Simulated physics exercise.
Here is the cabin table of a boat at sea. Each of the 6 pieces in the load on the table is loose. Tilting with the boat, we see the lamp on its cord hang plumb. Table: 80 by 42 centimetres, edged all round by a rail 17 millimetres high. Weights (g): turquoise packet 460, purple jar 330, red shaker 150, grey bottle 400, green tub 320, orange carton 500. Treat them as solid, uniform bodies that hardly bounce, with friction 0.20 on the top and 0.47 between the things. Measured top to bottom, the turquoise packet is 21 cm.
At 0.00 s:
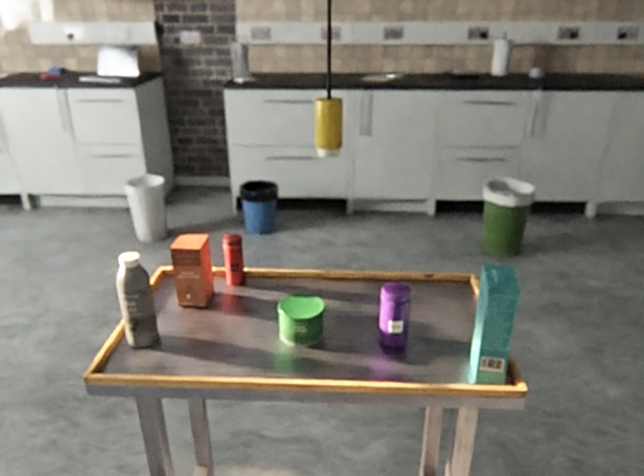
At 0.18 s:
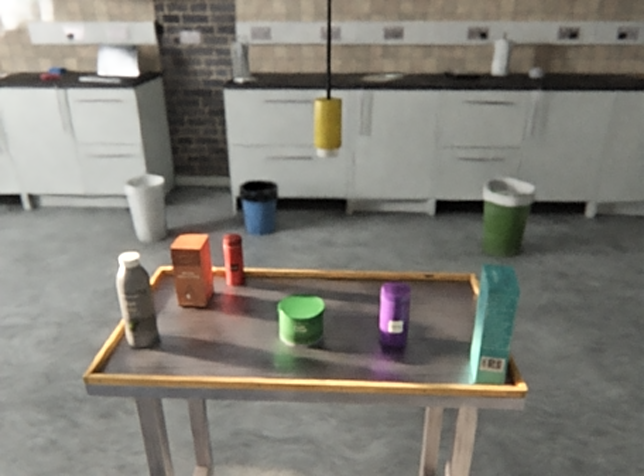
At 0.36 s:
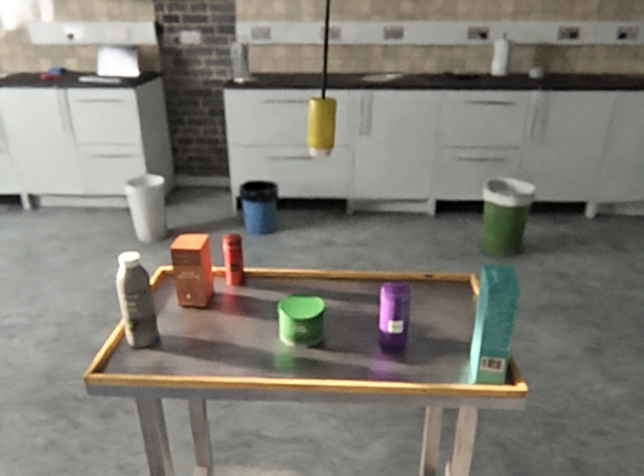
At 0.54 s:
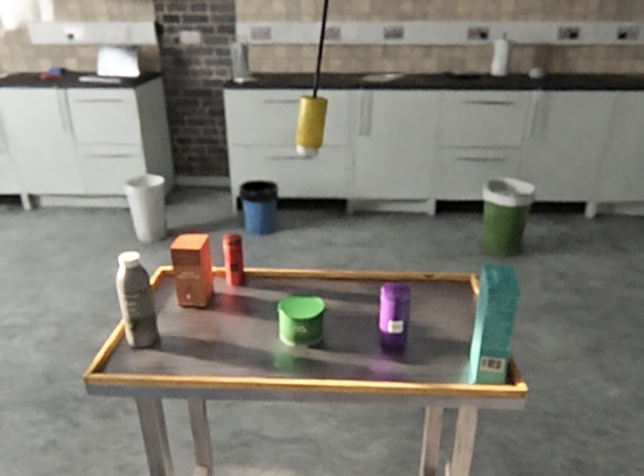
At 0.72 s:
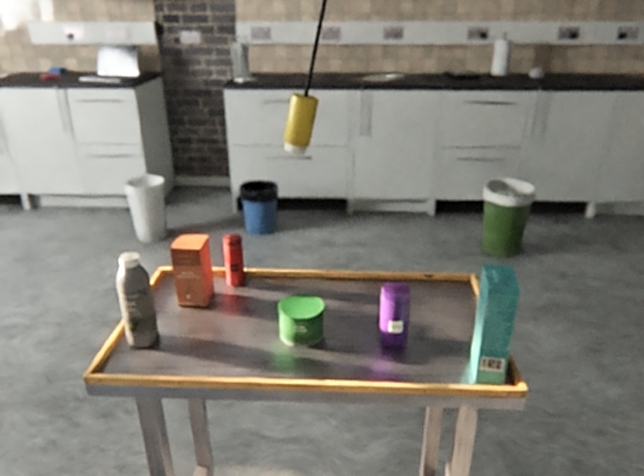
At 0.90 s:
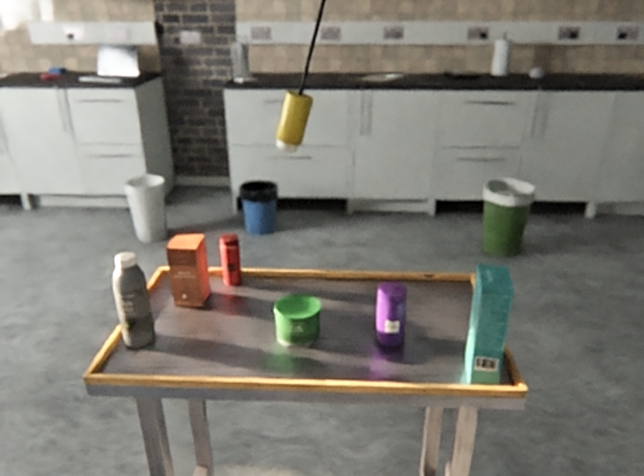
A metal-legged table with a raised wooden rim stands on a grey floor, seen from the front and slightly above, with white kitchen units and three bins behind. On it are a grey bottle and orange carton at left, a red shaker behind, a green tub in the middle, and a purple jar and tall turquoise packet at right. The hanging yellow lamp swings steadily left, then all six items shift slightly left together.
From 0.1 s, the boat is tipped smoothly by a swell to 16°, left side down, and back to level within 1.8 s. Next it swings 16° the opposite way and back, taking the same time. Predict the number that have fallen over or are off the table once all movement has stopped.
Oh, nothing at all goes over or off.
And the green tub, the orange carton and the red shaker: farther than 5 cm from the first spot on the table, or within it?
First, the green tub stays in its position; second, the orange carton is moved away; third, the red shaker stays in its position.
After 1.30 s, floor tilted 12°, left side down; turquoise packet slid 12 cm near (429, 324); purple jar slid 9 cm near (350, 313); orange carton tipped 9° from how it sat.
After 2.80 s, floor tilted 16°, right side down; turquoise packet slid 21 cm near (378, 324); purple jar slid 16 cm near (319, 313); red shaker slid 16 cm.
After 3.20 s, floor tilted 9°, right side down; turquoise packet slid 9 cm near (445, 325); purple jar slid 4 cm near (376, 314); grey bottle slid 12 cm.
At rest (4.2 s), not toppled but over 5 cm from the start, grey bottle and orange carton; the other 4 in place, give or take 5 cm. In the last view, turquoise packet near (484, 325), purple jar near (407, 315).
